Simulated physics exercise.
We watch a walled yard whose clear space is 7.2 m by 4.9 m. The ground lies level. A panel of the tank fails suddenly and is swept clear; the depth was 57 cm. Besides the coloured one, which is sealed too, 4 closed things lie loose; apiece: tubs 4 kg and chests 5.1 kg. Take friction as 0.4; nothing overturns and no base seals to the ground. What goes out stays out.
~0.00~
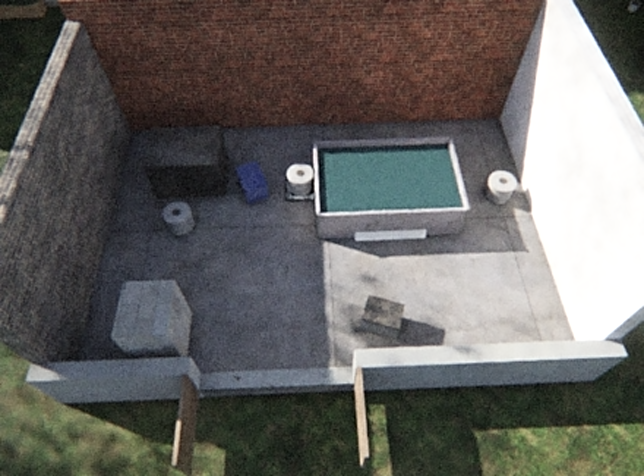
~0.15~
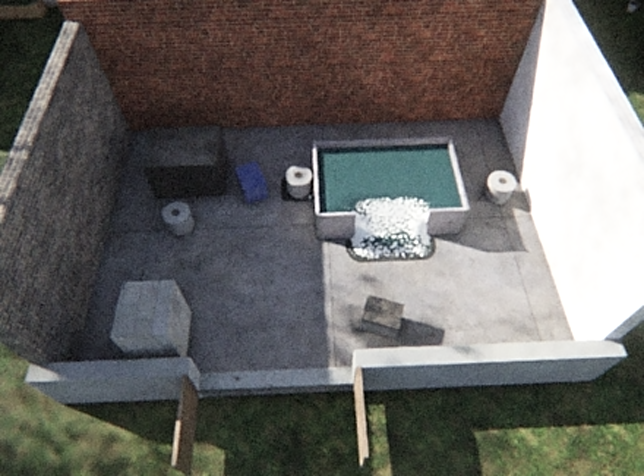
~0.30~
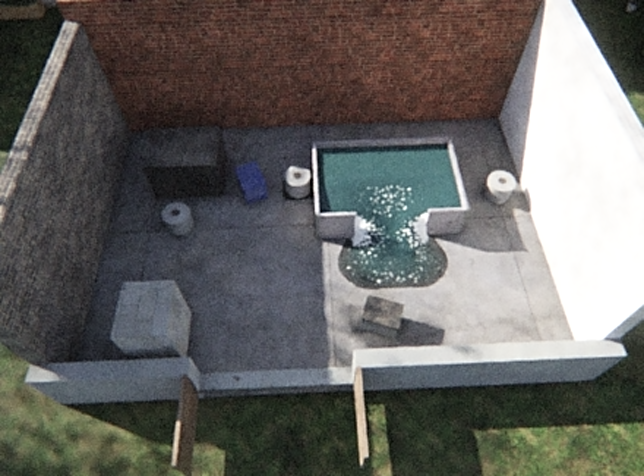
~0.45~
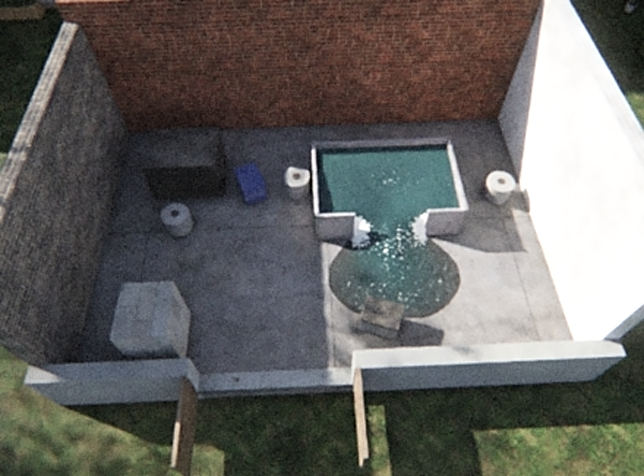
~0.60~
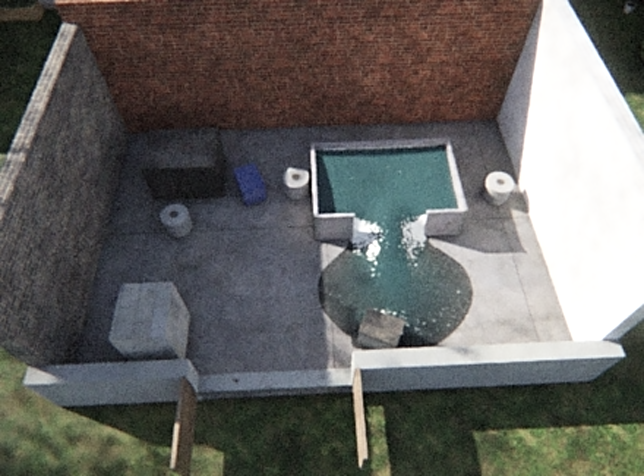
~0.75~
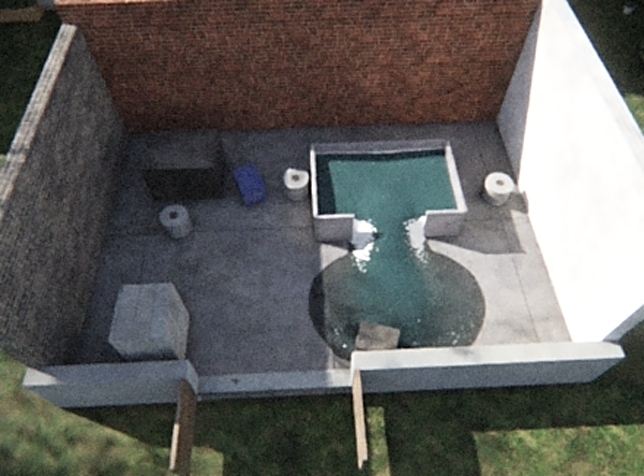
A walled yard with a grey floor, a brick back wall and a bright white right wall is seen from high above its low front wall. A pale-rimmed tank of green water stands right of centre, with a blue box and pale round tubs nearby, and other boxes around the yard. The tank's front bursts open, foaming water spreads forward in a rounded pool, and a small brownish block shifts slightly frontward.
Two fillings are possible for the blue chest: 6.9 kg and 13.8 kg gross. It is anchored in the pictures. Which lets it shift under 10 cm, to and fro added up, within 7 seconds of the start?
I expect that the lower weight is enough.
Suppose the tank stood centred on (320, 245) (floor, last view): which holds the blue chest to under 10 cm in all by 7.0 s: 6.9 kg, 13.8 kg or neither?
In that case the lower weight is enough.
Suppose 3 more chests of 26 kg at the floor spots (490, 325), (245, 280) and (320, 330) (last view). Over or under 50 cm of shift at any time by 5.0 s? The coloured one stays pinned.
In turn: More, short of it, past it.
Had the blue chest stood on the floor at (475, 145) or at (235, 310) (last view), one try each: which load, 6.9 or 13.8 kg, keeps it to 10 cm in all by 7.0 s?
In turn: Neither is enough; it takes the larger.
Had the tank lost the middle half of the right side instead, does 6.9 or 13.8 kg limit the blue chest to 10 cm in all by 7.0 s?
Then only the higher weight holds it.
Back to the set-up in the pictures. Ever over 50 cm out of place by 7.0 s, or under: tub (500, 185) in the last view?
It is past it.
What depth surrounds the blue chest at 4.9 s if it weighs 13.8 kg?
Roughly 0 cm.
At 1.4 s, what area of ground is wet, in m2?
About 10.5 m2.
After 1.4 s the blue chest would be 0 cm from its start with 6.9 kg and 0 cm from its start with 13.8 kg; 0 cm of water round it then.
After 3.1 s the blue chest would be 0 cm from its start with 6.9 kg and 0 cm from its start with 13.8 kg; 0 cm of water round it then.
After 4.9 s the blue chest would be 0 cm from its start with 6.9 kg and 0 cm from its start with 13.8 kg; 0 cm of water round it then.
After 7.0 s the blue chest would be 0 cm from its start with 6.9 kg and 0 cm from its start with 13.8 kg; 2 cm of water round it then.
